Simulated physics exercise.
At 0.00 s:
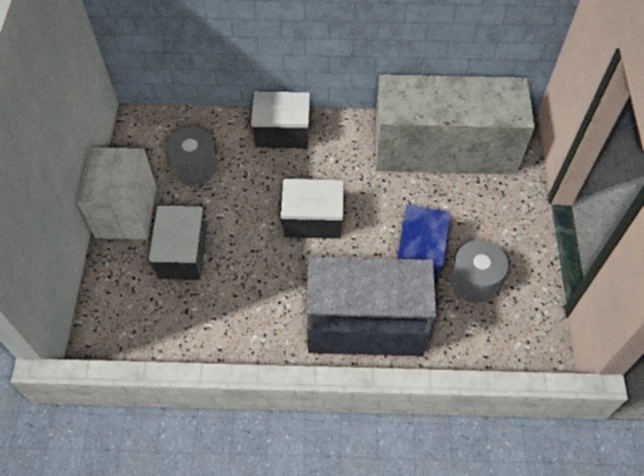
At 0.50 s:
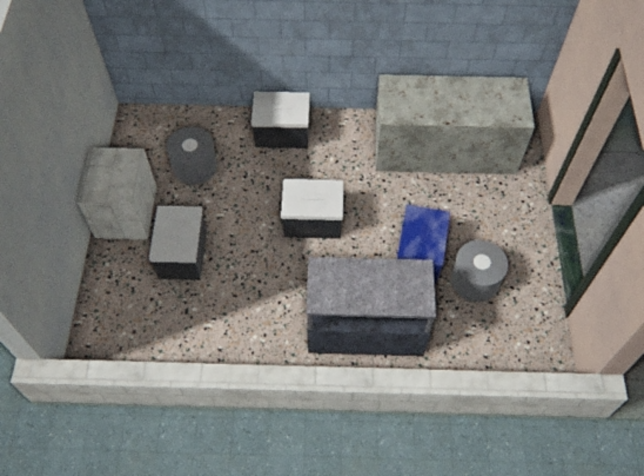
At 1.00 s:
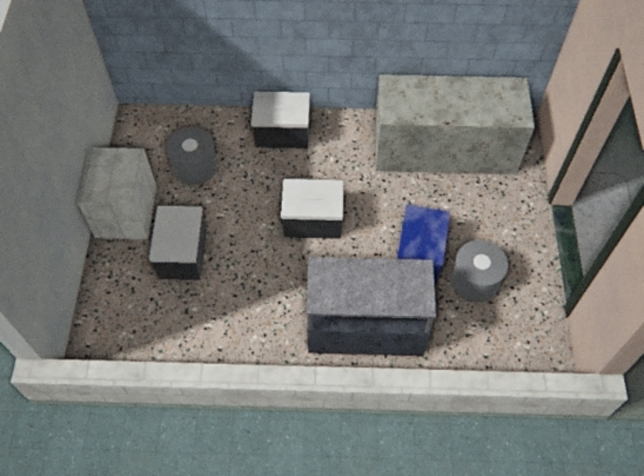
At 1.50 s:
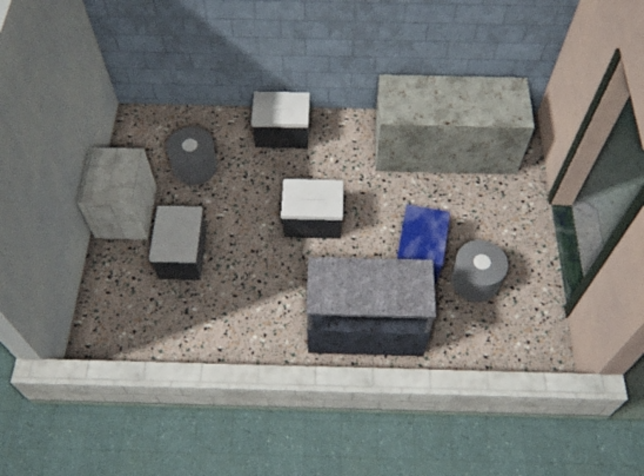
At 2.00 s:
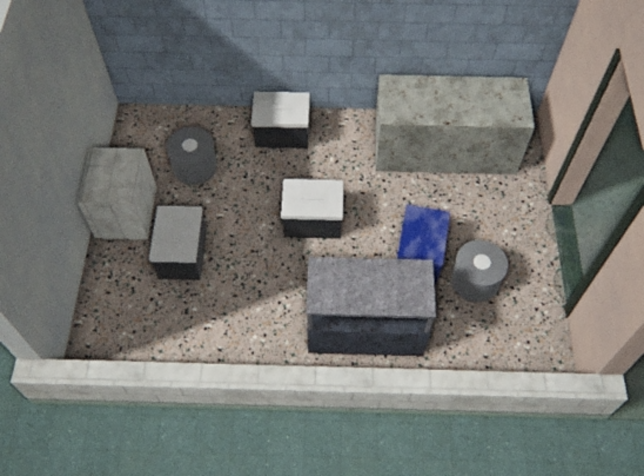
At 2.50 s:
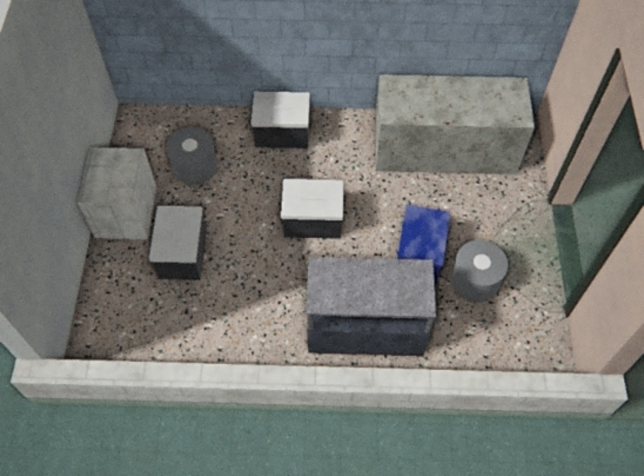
Greenish water spreading along the outside of a low wall, then seeping through the right-hand doorway while the blue box stays still.
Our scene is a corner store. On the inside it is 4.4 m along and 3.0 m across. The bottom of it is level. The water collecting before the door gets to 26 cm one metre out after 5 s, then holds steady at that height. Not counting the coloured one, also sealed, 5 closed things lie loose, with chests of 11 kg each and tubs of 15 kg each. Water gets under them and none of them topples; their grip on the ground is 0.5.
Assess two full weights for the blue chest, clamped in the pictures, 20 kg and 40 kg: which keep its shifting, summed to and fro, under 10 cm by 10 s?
Neither figure is plenty.
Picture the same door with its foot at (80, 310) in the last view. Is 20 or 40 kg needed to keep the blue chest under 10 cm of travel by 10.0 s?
If so, only the heavier one succeeds.
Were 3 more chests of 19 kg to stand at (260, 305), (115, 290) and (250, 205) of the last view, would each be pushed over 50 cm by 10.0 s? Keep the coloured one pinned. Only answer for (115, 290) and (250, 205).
Respectively, not exceeded and exceeded.
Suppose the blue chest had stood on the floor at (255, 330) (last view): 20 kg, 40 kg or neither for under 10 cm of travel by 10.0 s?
So heavier weight required.
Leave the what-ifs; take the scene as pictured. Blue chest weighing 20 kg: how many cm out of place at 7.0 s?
Shift: About 150 cm.
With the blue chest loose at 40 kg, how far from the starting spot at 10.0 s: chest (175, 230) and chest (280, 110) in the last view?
The first is 100 cm from its start, the second 80 cm.
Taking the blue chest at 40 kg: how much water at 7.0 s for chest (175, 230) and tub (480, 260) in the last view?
Depth approx. 6 cm / 13 cm.
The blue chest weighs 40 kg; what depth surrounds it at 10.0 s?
Close to 10 cm deep.
After 3.5 s the blue chest would be 0 cm from its start with 20 kg and 0 cm from its start with 40 kg; 3 cm of water round it then.
After 4.5 s the blue chest would be 10 cm from its start with 20 kg and 0 cm from its start with 40 kg; 6 cm of water round it then.
After 7.0 s the blue chest would be 161 cm from its start with 20 kg and 24 cm from its start with 40 kg; 10 cm of water round it then.
After 10.0 s the blue chest would be 227 cm from its start with 20 kg and 116 cm from its start with 40 kg; 10 cm of water round it then.
